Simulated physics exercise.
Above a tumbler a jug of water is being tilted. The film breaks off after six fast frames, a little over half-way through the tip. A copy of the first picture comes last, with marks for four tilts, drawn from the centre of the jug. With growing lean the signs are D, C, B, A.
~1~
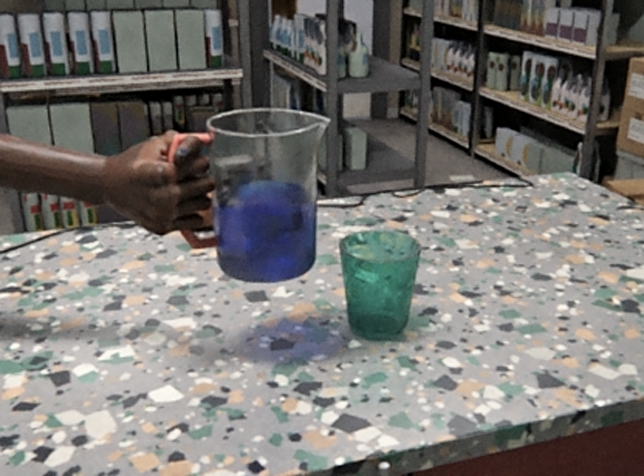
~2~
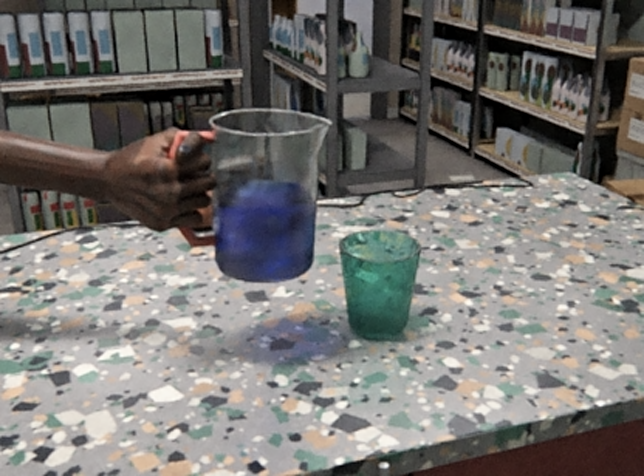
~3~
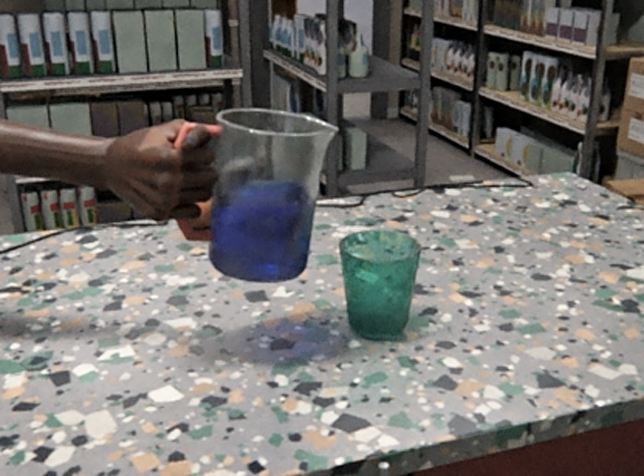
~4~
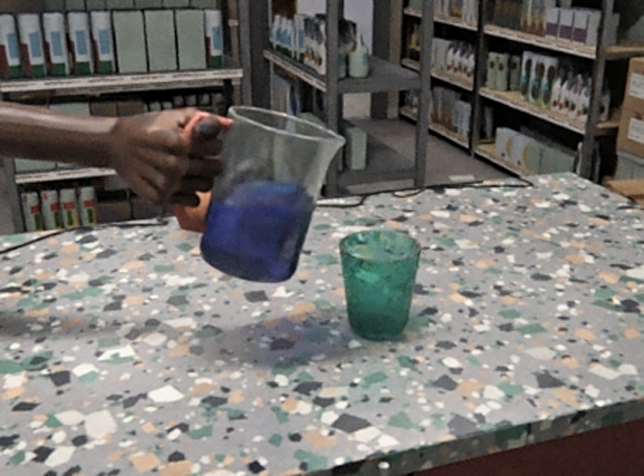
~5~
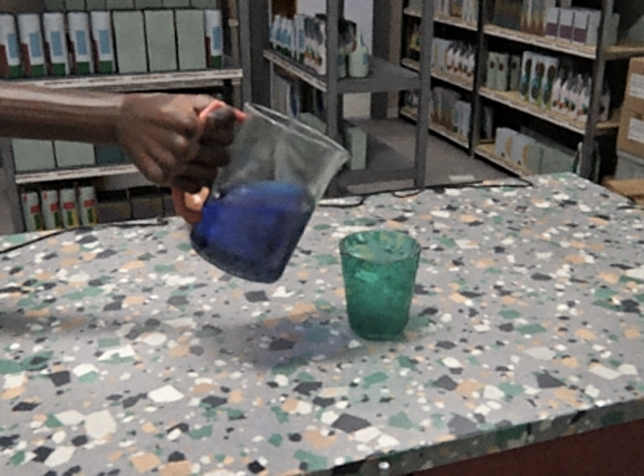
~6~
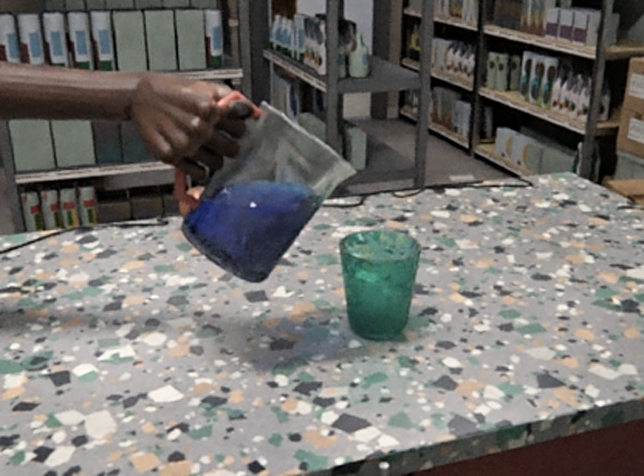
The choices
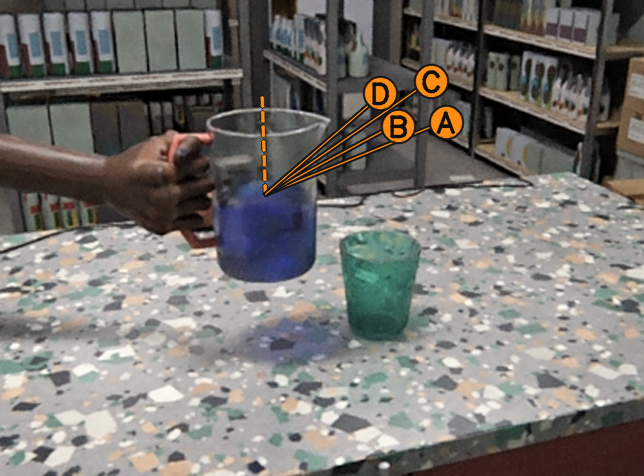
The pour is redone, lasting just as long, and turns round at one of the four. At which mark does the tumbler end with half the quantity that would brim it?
A works best here.
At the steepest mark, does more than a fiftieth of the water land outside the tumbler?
No.
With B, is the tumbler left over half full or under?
Under.
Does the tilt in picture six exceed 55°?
No.
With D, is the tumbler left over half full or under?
Under.
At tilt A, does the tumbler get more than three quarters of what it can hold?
No, it does not.
On the marked copy, A at (430, 127); B at (381, 131); C at (416, 89); D at (367, 105).
If A is chosen, the tumbler ends with about 48 % of what it can hold.
If B is chosen, the tumbler ends with about 26 % of what it can hold.
If C is chosen, the tumbler ends with about 10 % of what it can hold.
If D is chosen, the tumbler ends with about 2 % of what it can hold.
